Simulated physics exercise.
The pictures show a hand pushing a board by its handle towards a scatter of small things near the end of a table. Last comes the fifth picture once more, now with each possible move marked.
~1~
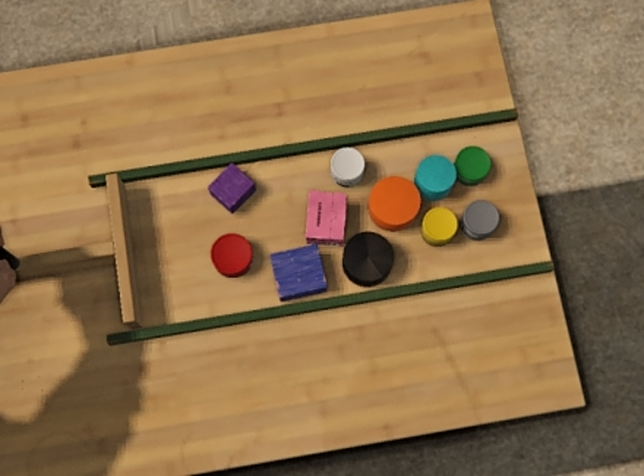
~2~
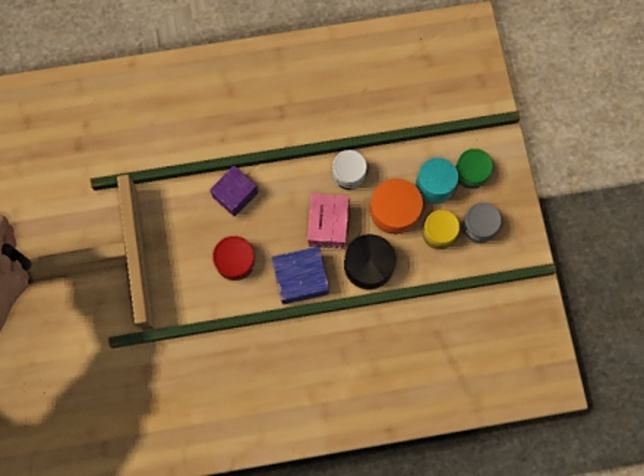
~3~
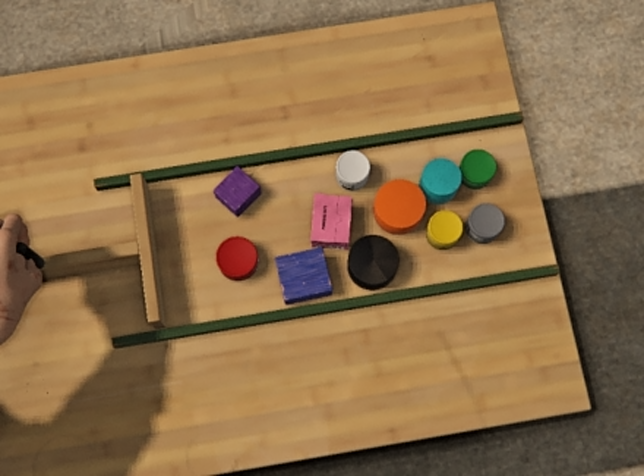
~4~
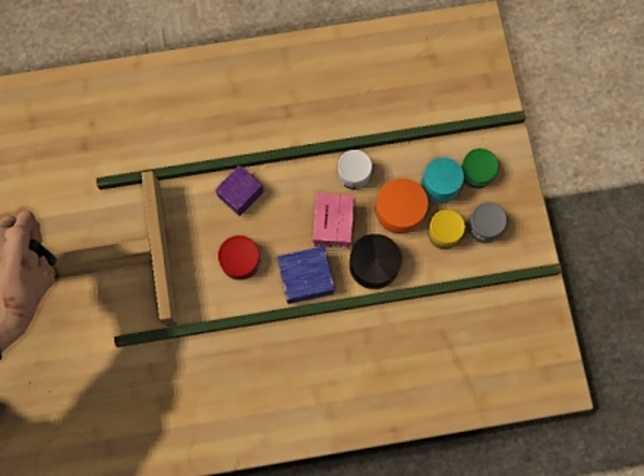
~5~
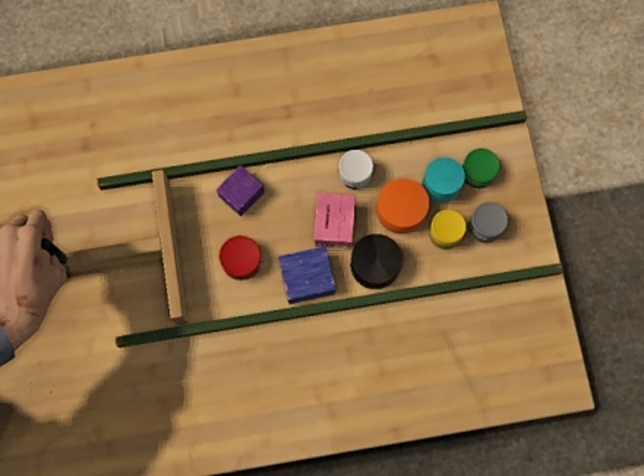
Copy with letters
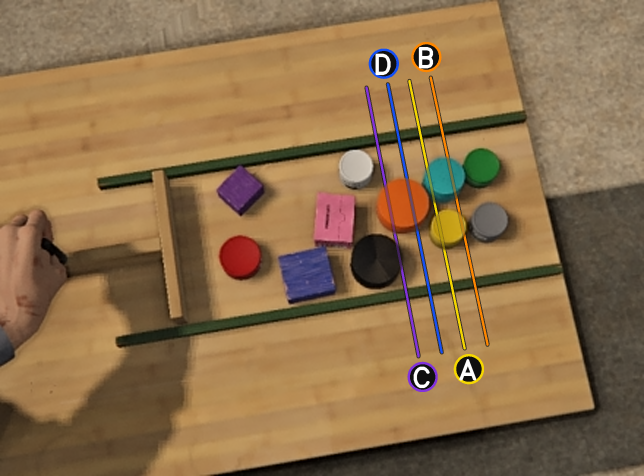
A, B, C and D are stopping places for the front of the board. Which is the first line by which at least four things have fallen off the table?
Up to line B.
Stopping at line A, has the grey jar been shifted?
By then, yes.
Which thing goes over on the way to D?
The grey jar goes over.
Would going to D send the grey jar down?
Yes.
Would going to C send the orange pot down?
No.
On the marked copy, A at (436, 210); B at (458, 206); C at (392, 217); D at (414, 213).
Taking B. A third of the way, board (273, 225); black tin (393, 264); blue block (338, 266).
Two thirds of the way, board (377, 208); grey jar (550, 221); green jar (526, 141).
When it is over, board (458, 195); yellow tub over the edge; orange pot over the edge; six fallen.
As for the rest, A drops only three; C drops only one; D drops only one.
